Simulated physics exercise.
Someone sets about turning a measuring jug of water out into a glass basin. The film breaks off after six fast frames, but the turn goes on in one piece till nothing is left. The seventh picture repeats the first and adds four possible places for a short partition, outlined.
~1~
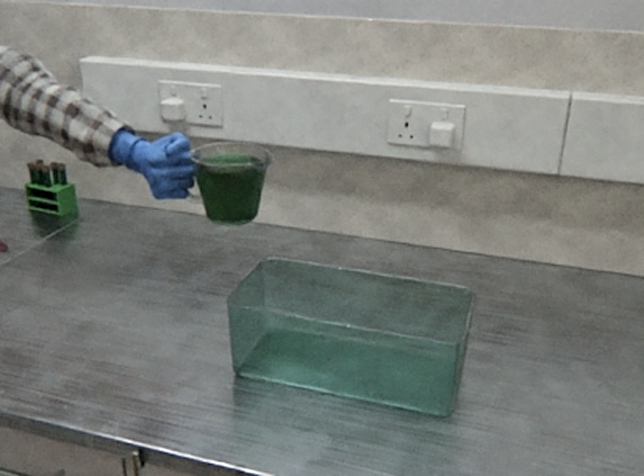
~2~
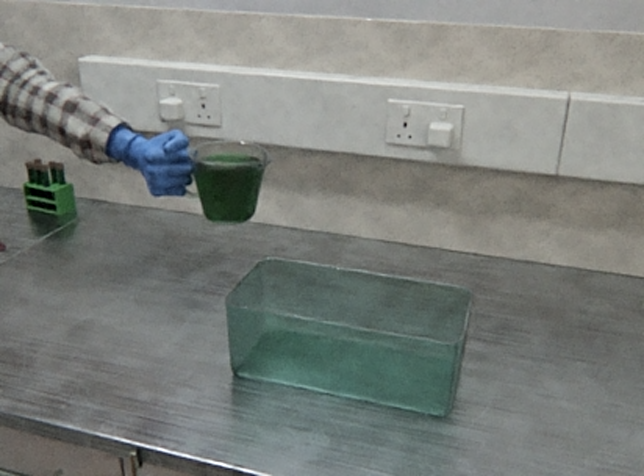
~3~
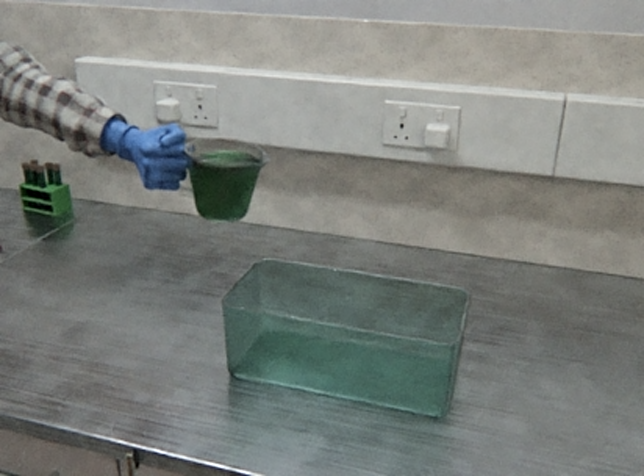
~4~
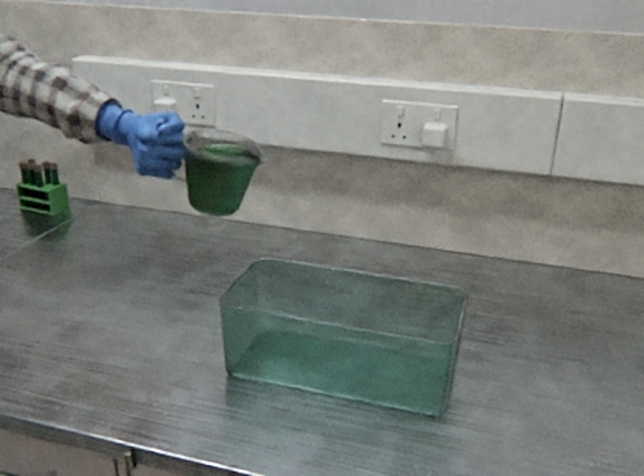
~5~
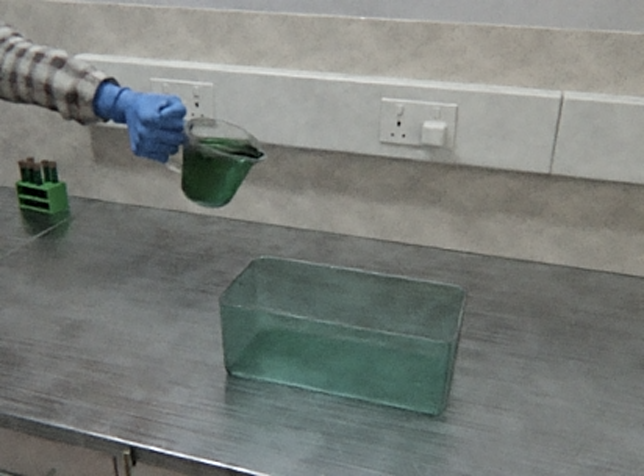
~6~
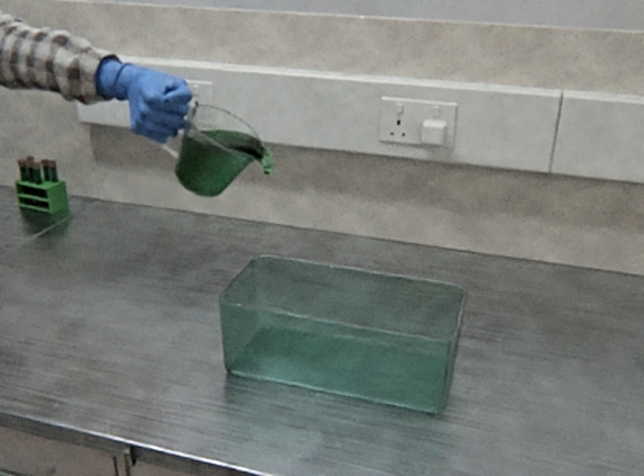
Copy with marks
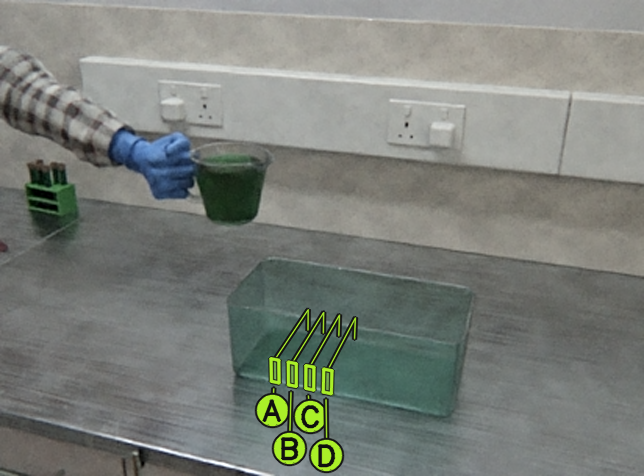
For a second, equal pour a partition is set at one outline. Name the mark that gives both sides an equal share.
The best place is D.
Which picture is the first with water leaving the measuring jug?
In picture 6.
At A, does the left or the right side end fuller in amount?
The right side.
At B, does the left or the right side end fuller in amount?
The right side.
In lime, A at (273, 388); B at (290, 391); C at (308, 395); D at (326, 399).
With A, about 6 % ends left of the wall and 91 % right of it.
With B, about 6 % ends left of the wall and 91 % right of it; 3 % is lost outside.
With C, about 11 % ends left of the wall and 86 % right of it.
With D, about 41 % ends left of the wall and 57 % right of it.
